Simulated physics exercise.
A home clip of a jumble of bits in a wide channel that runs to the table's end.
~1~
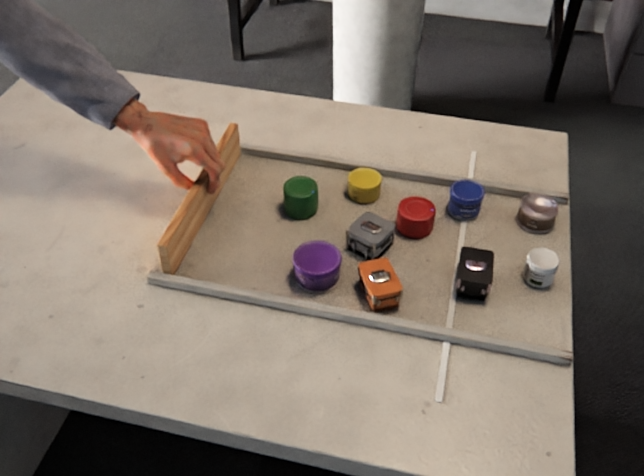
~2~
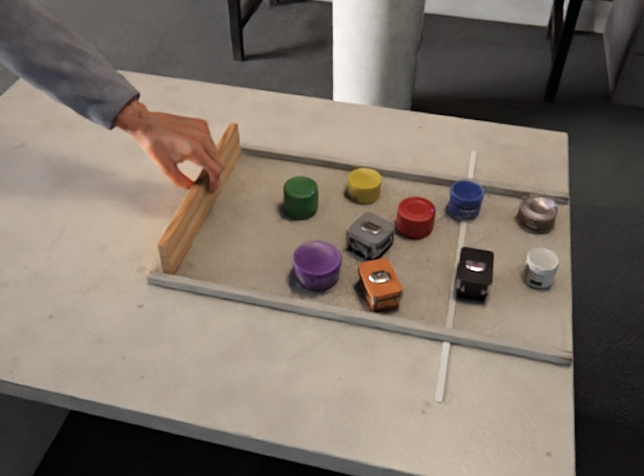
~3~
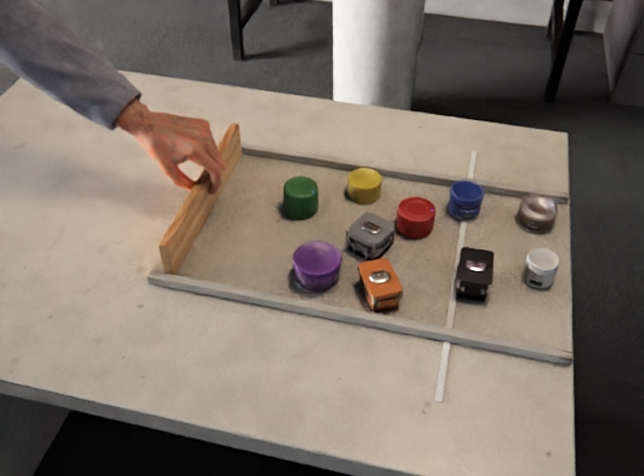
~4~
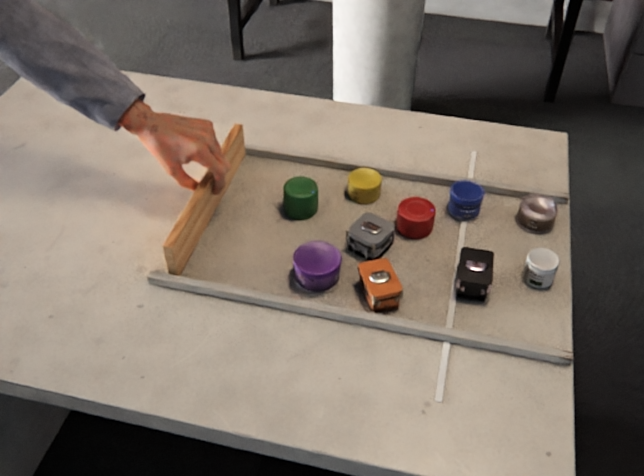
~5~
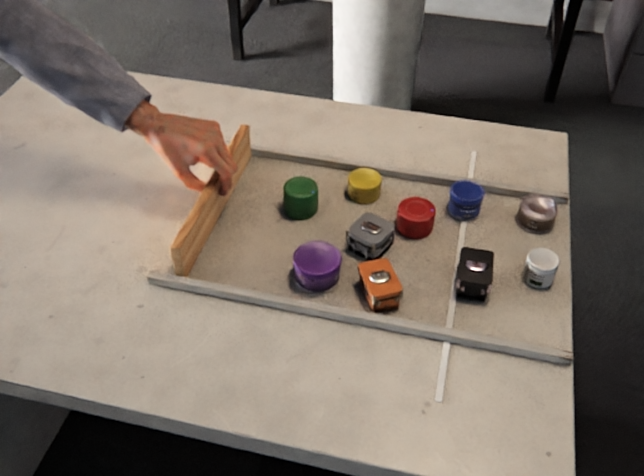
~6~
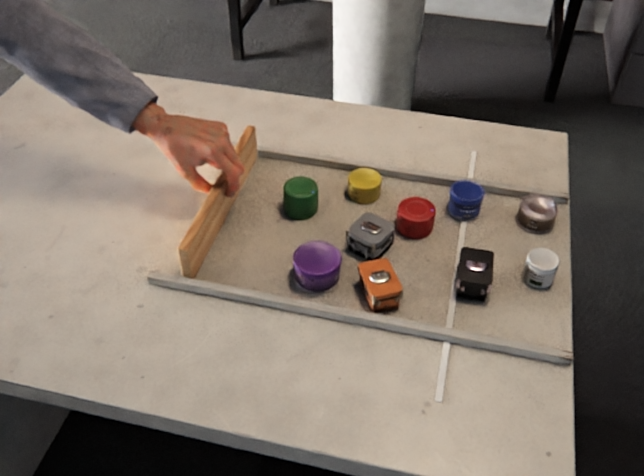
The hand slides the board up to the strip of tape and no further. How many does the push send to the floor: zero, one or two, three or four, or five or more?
As it turns out, the number that fall off is zero.
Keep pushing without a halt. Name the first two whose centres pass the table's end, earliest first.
Earliest first: The brown tin, the white tub.
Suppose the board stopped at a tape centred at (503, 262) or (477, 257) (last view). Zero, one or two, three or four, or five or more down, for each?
In that order: One to two; none at all.
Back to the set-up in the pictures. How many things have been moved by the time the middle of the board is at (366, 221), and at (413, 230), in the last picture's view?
The counts are 6 and 8.
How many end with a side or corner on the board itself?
That makes 4.
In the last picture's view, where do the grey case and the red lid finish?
Near (478, 252) and (519, 235).
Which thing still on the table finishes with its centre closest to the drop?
That is the brown tin.
Soon after, none off yet; white tub at rest near (541, 268); brown tin at rest near (537, 214); black case at rest near (474, 274).
In the end, the number that fall off is zero.
